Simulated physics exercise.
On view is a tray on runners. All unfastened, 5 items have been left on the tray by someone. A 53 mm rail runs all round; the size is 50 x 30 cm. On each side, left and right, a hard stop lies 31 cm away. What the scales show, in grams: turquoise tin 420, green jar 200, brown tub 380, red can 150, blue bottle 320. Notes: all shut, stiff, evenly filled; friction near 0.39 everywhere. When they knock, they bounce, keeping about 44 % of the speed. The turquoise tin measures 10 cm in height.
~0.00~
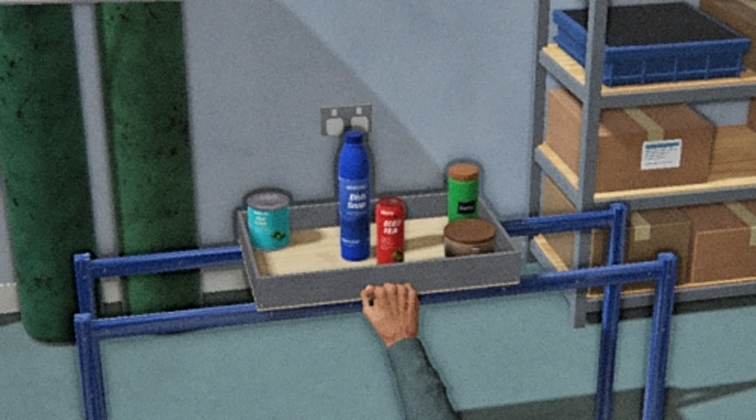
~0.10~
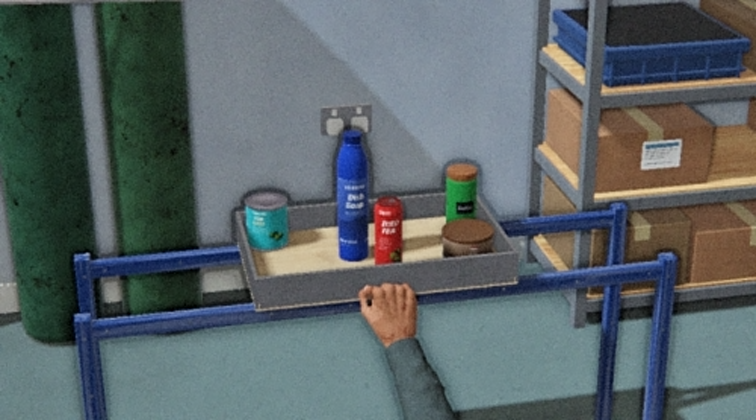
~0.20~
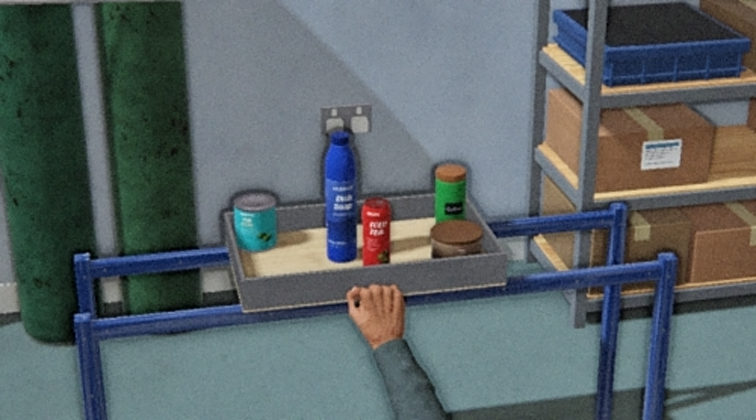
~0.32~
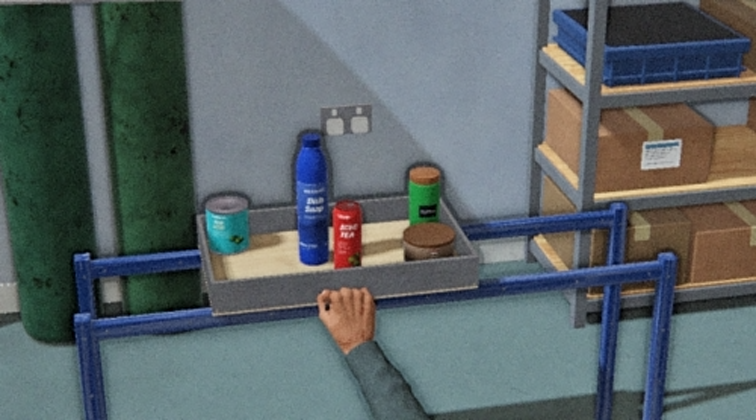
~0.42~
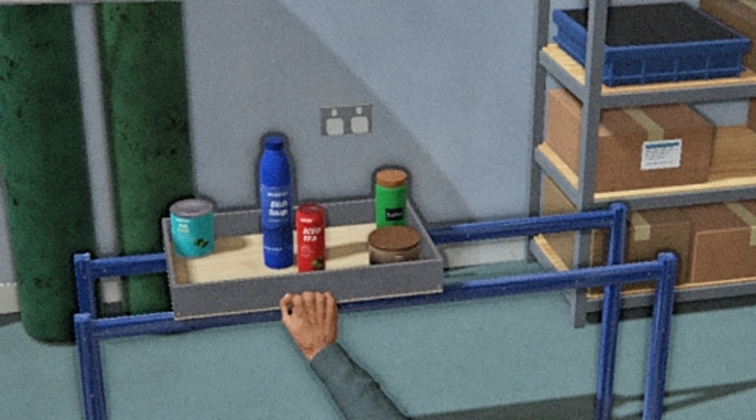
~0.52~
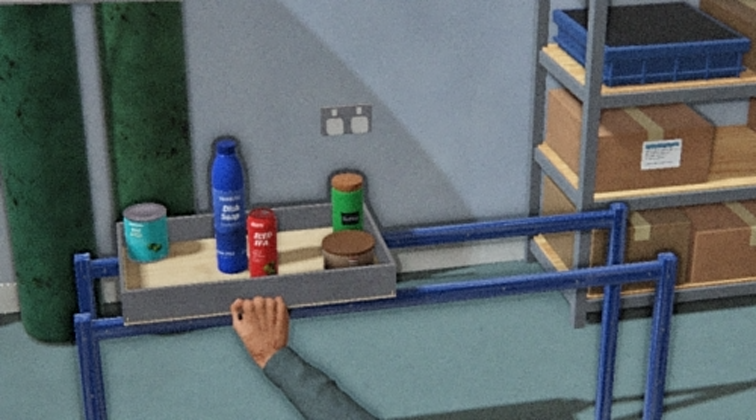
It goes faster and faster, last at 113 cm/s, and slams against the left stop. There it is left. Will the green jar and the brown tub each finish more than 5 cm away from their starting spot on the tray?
The green jar will; the brown tub will.
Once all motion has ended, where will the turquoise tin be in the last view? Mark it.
In the last picture it sits around (119, 236).
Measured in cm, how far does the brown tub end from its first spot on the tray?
About 15 cm.
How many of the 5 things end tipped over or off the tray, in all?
The count comes out at 2.
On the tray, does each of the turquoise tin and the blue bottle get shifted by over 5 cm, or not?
First the turquoise tin: It stays in position; then the blue bottle: It departs its position.
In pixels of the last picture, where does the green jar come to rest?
The resting point is around (246, 217).
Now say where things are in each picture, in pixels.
Tray midway; green jar (463, 197); brown tub (470, 242), in the first frame.
Tray midway; blue bottle (353, 196); turquoise tin (267, 222), in the second frame.
Tray has slid 3 cm left; red can (376, 239); blue bottle (341, 197), in the third frame.
Tray has slid 8 cm left; turquoise tin (228, 226); red can (348, 242), in the fourth frame.
Tray has slid 16 cm left; blue bottle (277, 203); turquoise tin (193, 229), in the fifth frame.
Tray has slid 25 cm left; green jar (348, 207); brown tub (348, 254), in the sixth frame.
Around 0.72 s, tray has slid 31 cm left; brown tub shifted 12 cm near (260, 263); green jar shifted 12 cm near (263, 215); blue bottle at 31° to upright.
Around 0.82 s, tray has slid 31 cm left; green jar shifted 15 cm near (247, 216); brown tub shifted 15 cm near (243, 264); red can on its side.
Finally (1.5 s), on their side or leaning hard on the tray, red can and blue bottle; not toppled but over 5 cm from the start, green jar and brown tub; turquoise tin still in place (within 5 cm). Final places as that camera would see them, green jar near (246, 217), brown tub near (241, 265).
